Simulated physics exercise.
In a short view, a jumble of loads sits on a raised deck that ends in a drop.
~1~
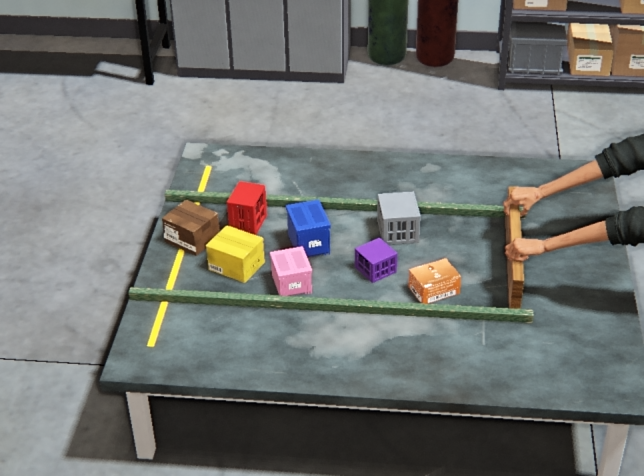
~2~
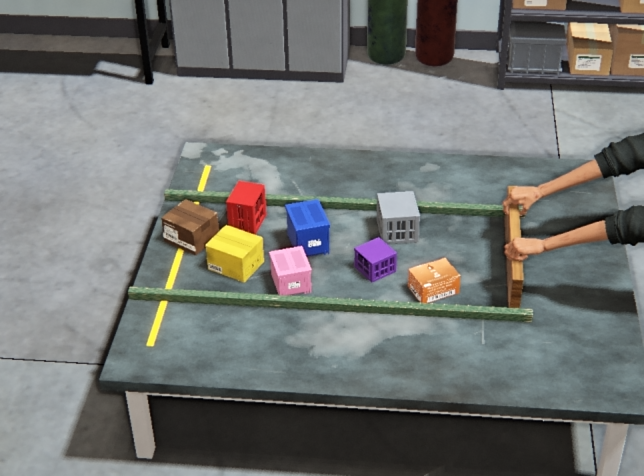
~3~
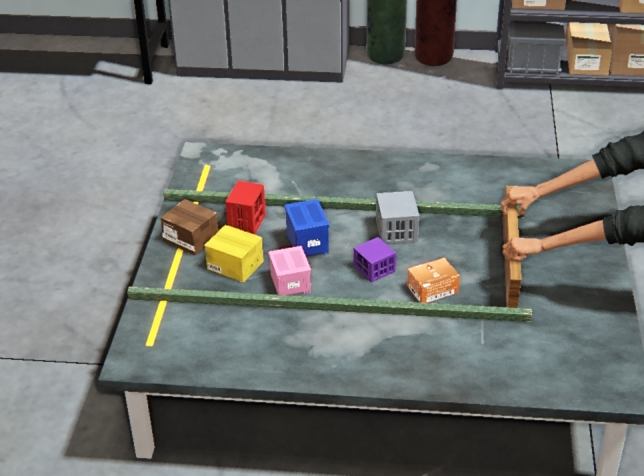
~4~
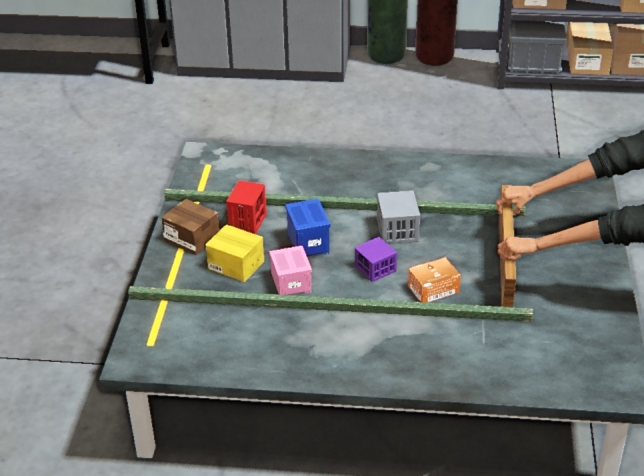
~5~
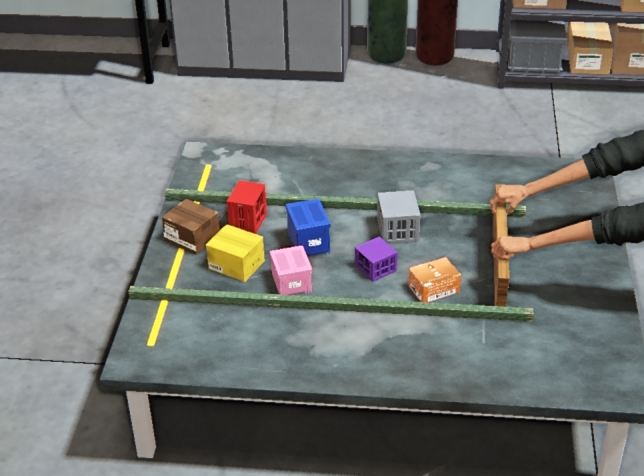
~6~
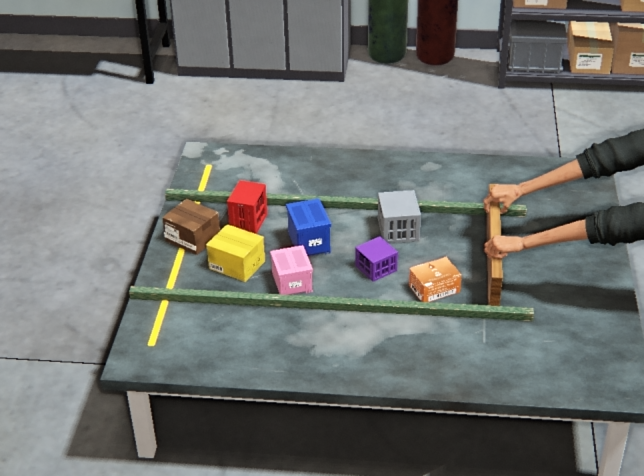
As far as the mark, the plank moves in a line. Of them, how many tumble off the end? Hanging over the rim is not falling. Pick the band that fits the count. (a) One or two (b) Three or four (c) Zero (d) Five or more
The answer is d.
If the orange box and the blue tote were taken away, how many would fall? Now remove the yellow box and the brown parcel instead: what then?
The counts: 3 and 3.
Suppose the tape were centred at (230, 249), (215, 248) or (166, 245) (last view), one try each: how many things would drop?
2, 2, 7.
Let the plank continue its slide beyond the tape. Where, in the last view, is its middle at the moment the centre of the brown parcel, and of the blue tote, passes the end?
The middle sits near (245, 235) for the first and near (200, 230) for the other.
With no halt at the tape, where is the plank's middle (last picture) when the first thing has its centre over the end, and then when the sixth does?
First around (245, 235), then around (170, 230).
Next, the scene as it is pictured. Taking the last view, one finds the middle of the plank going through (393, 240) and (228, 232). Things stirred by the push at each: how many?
At first I count 3, and then 8.
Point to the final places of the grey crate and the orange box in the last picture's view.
Okay, so first (173, 205), and next (154, 263).
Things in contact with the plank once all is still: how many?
It touches 3.
A little later, none off yet; brown parcel at rest near (192, 227); yellow box at rest near (236, 253); red crate at rest near (248, 208).
Next, none off yet; brown parcel at rest near (192, 227); yellow box shifted a little near (219, 250); red crate shifted a little near (241, 206).
Later still, none off yet; brown parcel shifted about its own width near (154, 213); yellow box shifted well along near (153, 241); red crate shifted well along near (192, 199).
When it is over, the number that fall off is five or more; down, blue tote, pink tote, red crate, yellow box and brown parcel.
